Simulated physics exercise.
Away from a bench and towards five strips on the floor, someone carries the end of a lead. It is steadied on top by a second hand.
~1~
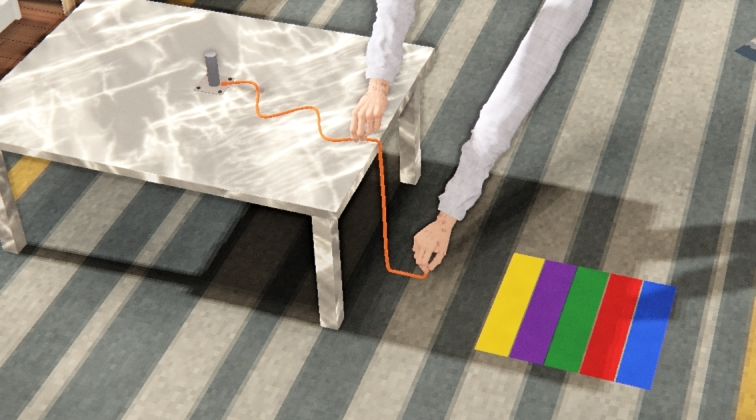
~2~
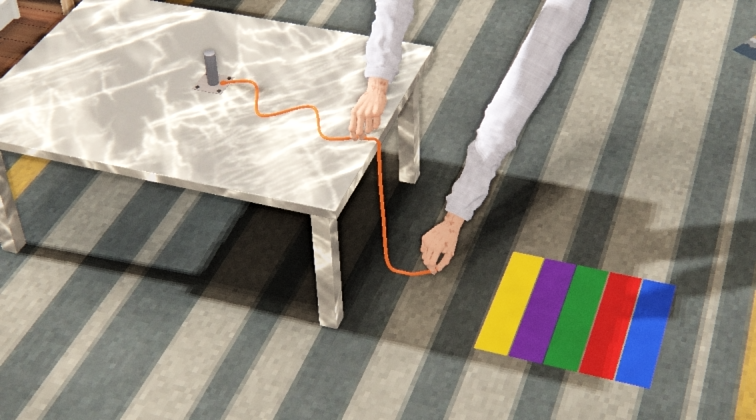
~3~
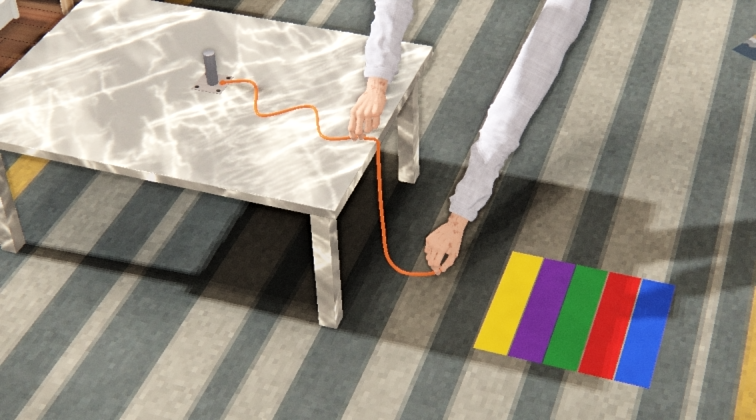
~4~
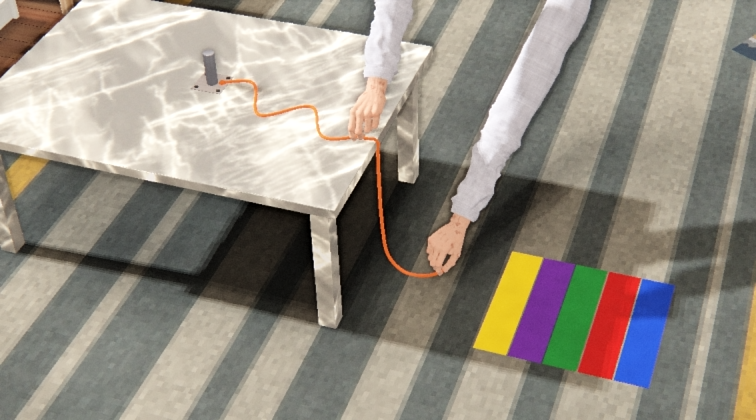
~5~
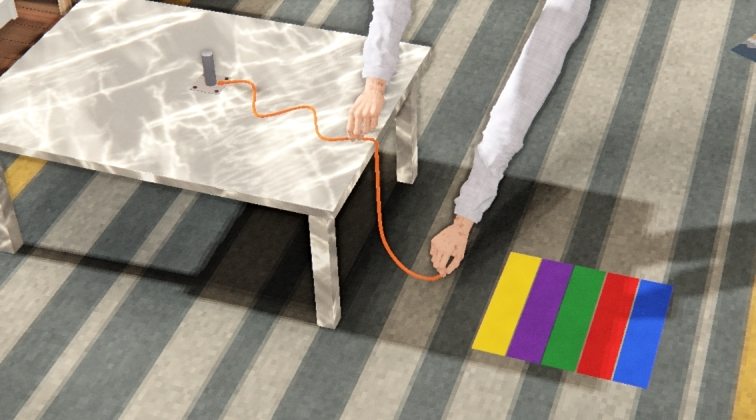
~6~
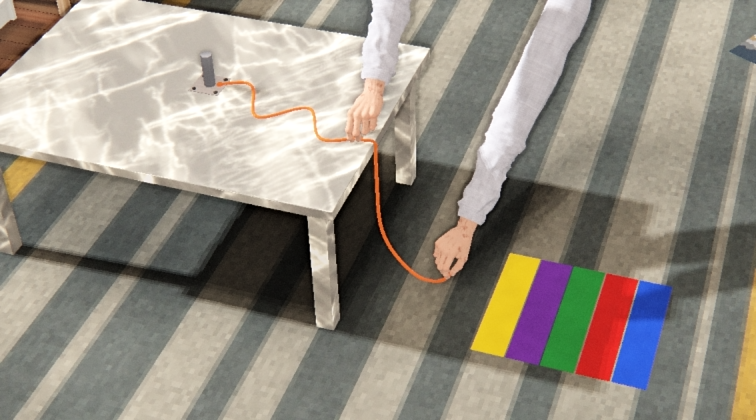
Beside a marble-patterned table, a hand draws an orange cord slightly right towards coloured strips.
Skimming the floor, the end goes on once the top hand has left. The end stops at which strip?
At the red strip.
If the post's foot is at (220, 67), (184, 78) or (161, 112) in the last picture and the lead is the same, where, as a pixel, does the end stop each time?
Places per try: (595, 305); (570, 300); (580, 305).
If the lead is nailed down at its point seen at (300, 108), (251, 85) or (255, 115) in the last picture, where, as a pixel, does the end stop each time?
Approximately at (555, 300), at (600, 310) and at (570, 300), in that order.
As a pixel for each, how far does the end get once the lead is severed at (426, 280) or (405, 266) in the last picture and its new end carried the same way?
It would end up close to (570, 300), then close to (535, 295).
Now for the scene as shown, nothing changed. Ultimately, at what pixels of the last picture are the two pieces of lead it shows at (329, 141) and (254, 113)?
First: (399, 149). Second: (289, 108).
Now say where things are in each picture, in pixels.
In the first picture, end (428, 269); yellow (498, 335); purple (533, 342); green (567, 350); red (602, 358); blue (638, 367).
In the second picture, end (436, 270); lead through (254, 84) (275, 114) (318, 124) (375, 141) (382, 200) (386, 256).
In the third picture, end (440, 271).
In the fourth picture, end (442, 271); lead through (253, 83) (274, 114) (317, 124) (374, 141) (380, 200) (389, 256).
In the fifth picture, end (446, 273).
In the sixth picture, end (450, 275); lead through (251, 85) (272, 116) (315, 125) (371, 142) (377, 201) (398, 258).
Early on, end near (533, 293); over purple.
Midway, end near (579, 303); over green.
At the end of the slack, end near (608, 309); over red. The red one.
